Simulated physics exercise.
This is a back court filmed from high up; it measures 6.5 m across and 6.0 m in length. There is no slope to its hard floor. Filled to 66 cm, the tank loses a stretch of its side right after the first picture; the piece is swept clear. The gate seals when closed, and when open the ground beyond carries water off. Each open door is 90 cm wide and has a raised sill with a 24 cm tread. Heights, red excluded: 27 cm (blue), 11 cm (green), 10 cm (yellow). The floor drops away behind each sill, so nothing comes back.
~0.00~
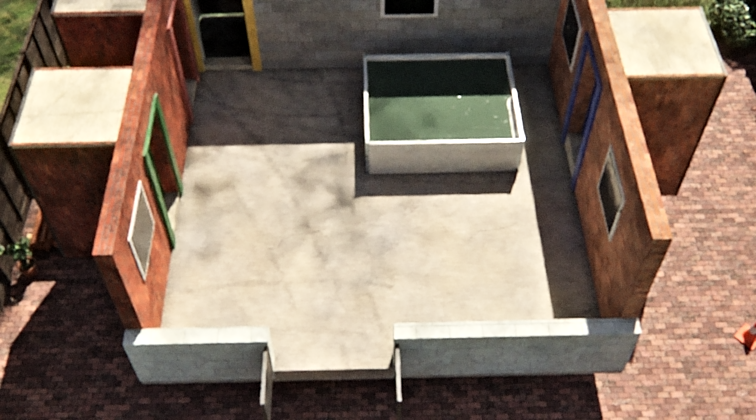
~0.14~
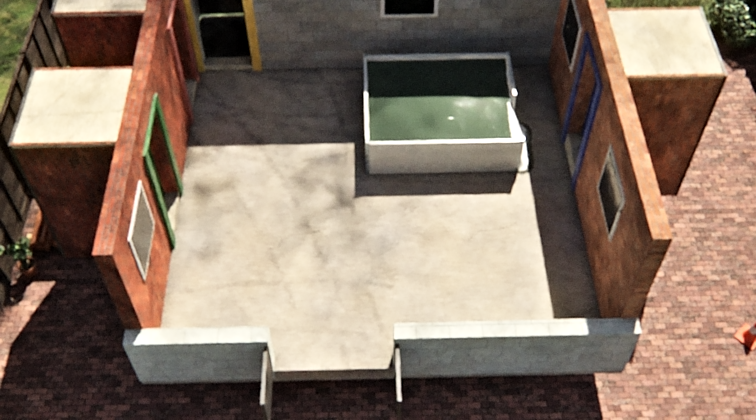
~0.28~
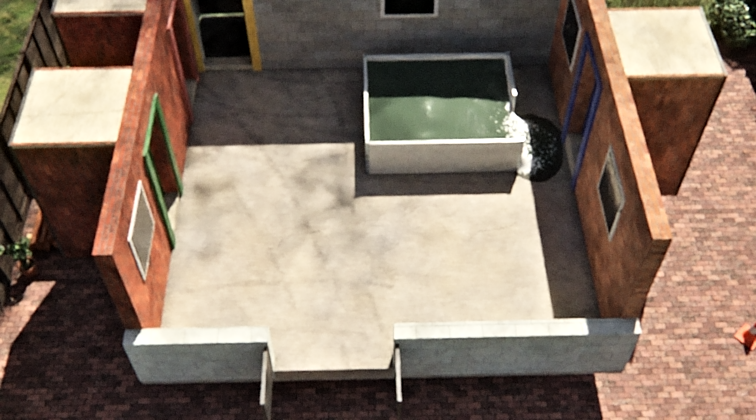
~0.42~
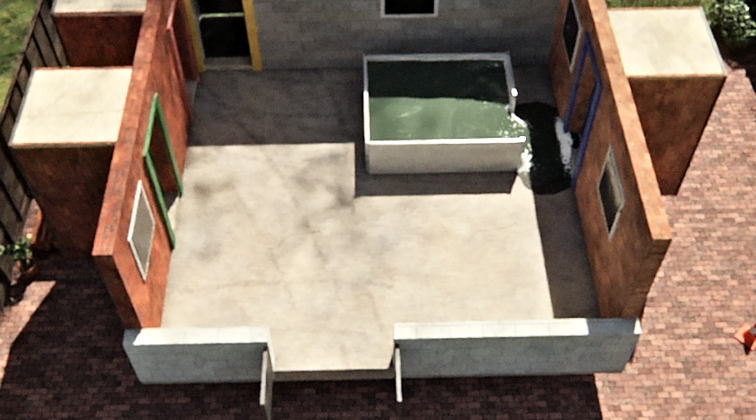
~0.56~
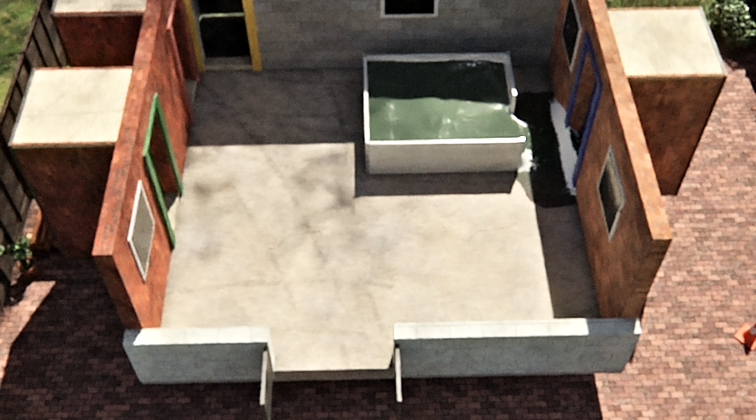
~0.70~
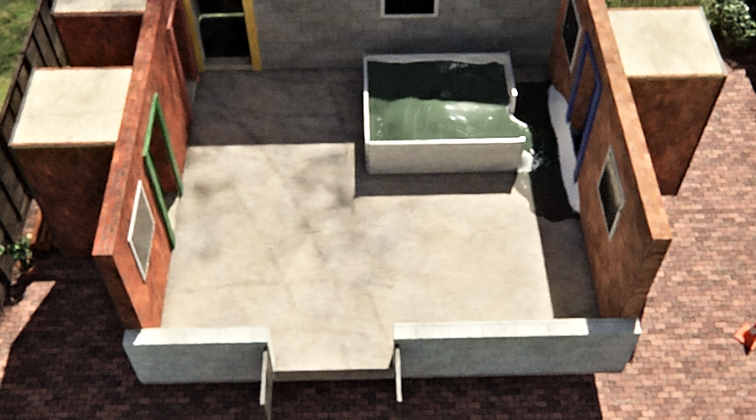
In a walled court, green water pours from the tank's right side and spreads along the floor.
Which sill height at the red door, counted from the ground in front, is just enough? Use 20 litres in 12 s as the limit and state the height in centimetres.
A height of roughly 10.5 cm is just enough.
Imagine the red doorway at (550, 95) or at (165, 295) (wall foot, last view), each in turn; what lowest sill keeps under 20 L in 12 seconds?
You'd want roughly 17 cm there first, then roughly 8.0 cm.
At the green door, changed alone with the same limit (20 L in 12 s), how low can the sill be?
Green - roughly 8.5 cm.
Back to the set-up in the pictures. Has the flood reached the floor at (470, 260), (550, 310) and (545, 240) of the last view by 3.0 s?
Listed order - soaked through, soaked through, soaked through.
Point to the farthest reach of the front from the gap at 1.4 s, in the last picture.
The tip of the flood lies near (598, 305).
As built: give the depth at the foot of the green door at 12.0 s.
Roughly 9.0 cm deep.
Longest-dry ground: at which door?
It's the green door.
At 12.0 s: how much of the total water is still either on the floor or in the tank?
About 86 per cent.
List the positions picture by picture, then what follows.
The first picture shows still water, 66 cm deep, in the tank at (440, 100); the red door at (184, 58) is dry.
In the second picture, water pours out at (513, 138) and has run 0.3 m, to (528, 132); about 9 cm deep outside, 66 cm at the back.
In the third picture, the gap is at (513, 139), the front 0.8 m out at (558, 144); the back of the tank holds 66 cm.
In the fourth picture, the front is at (576, 141), 1.0 m from the gap at (513, 139); 1.6 m2 of floor is wet, 66 cm left at the back.
In the fifth picture, the gap is at (513, 139), the front 1.2 m out at (584, 146); the back of the tank holds 66 cm.
In the sixth picture, the gap is at (513, 139), the front 1.4 m out at (580, 216); the back of the tank holds 66 cm; 5.7 m in a straight line remain to the red door at (184, 58).
After 1.4 s water covers 15 % of the floor, deepest (52 cm) near (566, 152); it has not reached the red door.
After 3.0 s water covers 35 % of the floor, deepest (37 cm) near (566, 152); it has not reached the red door.
After 12.0 s water covers 95 % of the floor, deepest (12 cm) near (566, 152); 10 cm at the red door, 37 litres in over its 9 cm sill.
At the red door as built, the water arrived by 4.0 s and peaked near 15 cm at 4.4 s.
With a sill of 9 cm, 37 litres would have come in within the 12 s; with 12 cm, 7 litres. So under 20 litres takes about 10.5 cm.
